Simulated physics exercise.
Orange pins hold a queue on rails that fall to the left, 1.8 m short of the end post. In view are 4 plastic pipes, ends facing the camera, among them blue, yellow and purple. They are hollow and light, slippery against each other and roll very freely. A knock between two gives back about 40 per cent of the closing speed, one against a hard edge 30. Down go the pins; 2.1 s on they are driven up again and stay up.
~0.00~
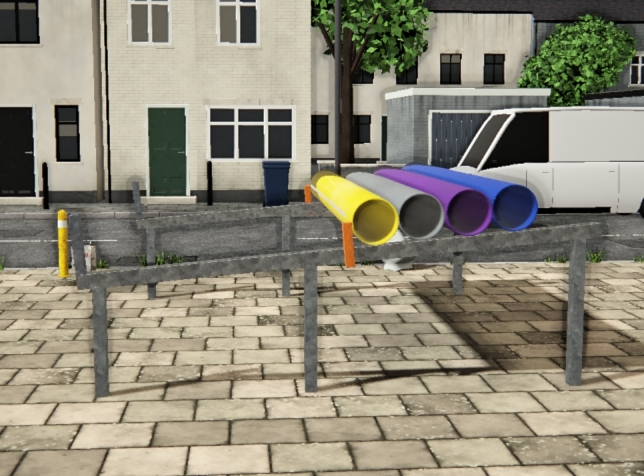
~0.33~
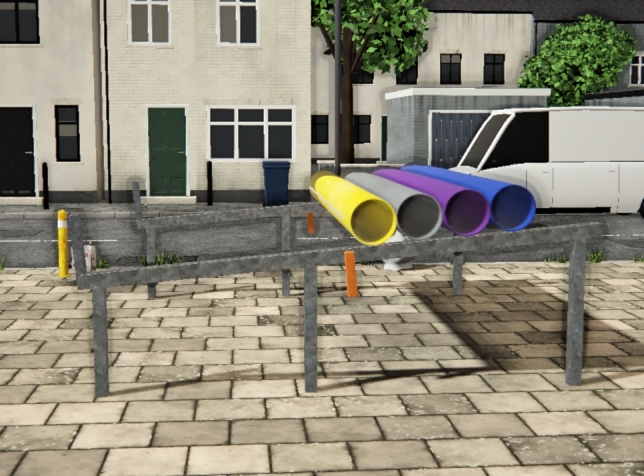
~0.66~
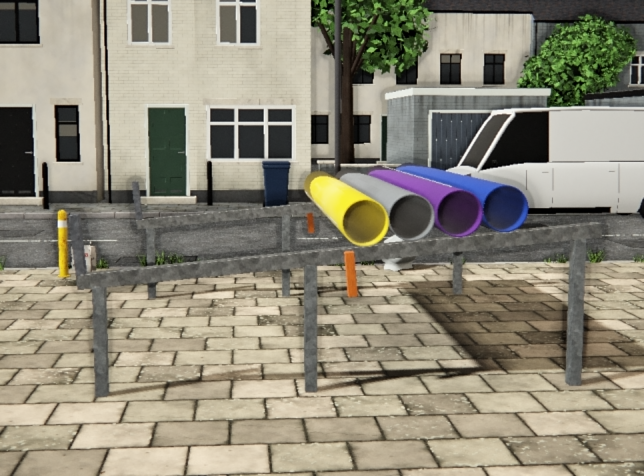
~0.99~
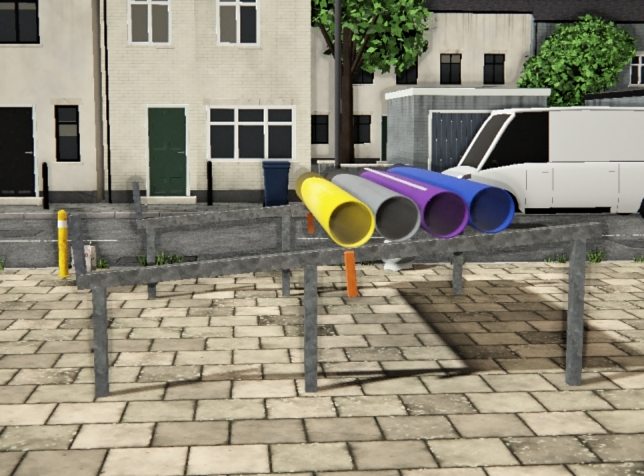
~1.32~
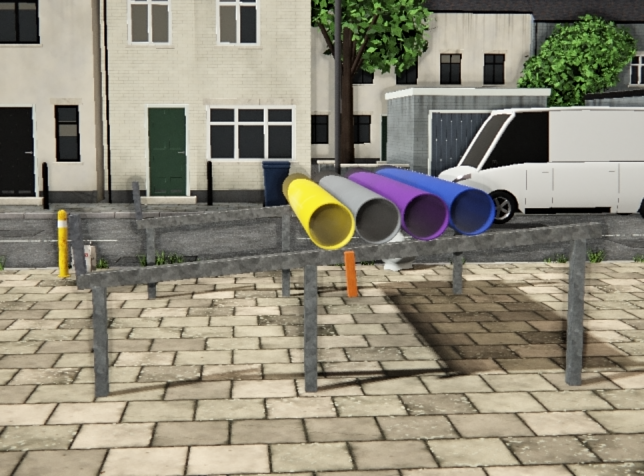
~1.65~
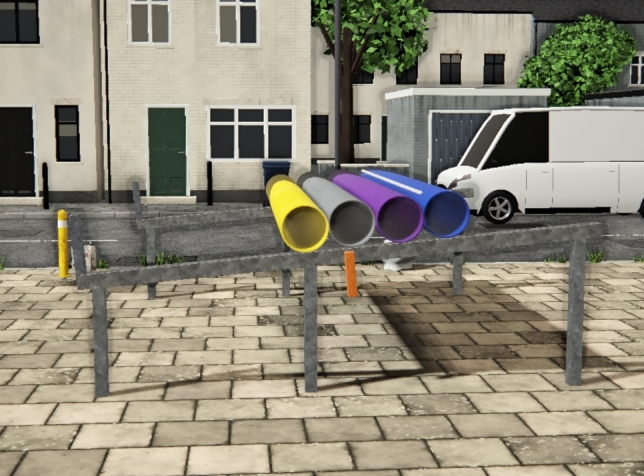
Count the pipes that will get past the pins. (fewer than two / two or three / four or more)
The answer is two or three, which leaves 1 of 4.
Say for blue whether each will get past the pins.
Blue waits above the pins.
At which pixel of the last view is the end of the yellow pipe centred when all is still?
At about (107, 248).
After 1.9 s, blue is on the rails, 50 cm above the pins, rolling left; yellow is on the rails, 45 cm below the pins, rolling left; purple is on the rails, 20 cm above the pins, rolling left; 2 below the pins.
After 2.0 s, blue is on the rails, 45 cm above the pins, rolling left; yellow is on the rails, 50 cm below the pins, rolling left; purple is on the rails, 15 cm above the pins, rolling left; 2 below the pins.
After 2.1 s, blue is on the rails, 40 cm above the pins, rolling left; yellow is on the rails, 60 cm below the pins, rolling left; purple is on the rails, 5 cm above the pins, rolling left; 2 below the pins.
After 2.3 s, blue is on the rails, 20 cm above the pins, rolling left; yellow is on the rails, 75 cm below the pins, rolling left; purple is in the air, 10 cm below the pins, rolling left; 3 below the pins.
At rest (3.8 s), blue is on the rails, 20 cm above the pins; yellow is on the rails, 160 cm below the pins; purple is on the rails, 95 cm below the pins; 3 below the pins.
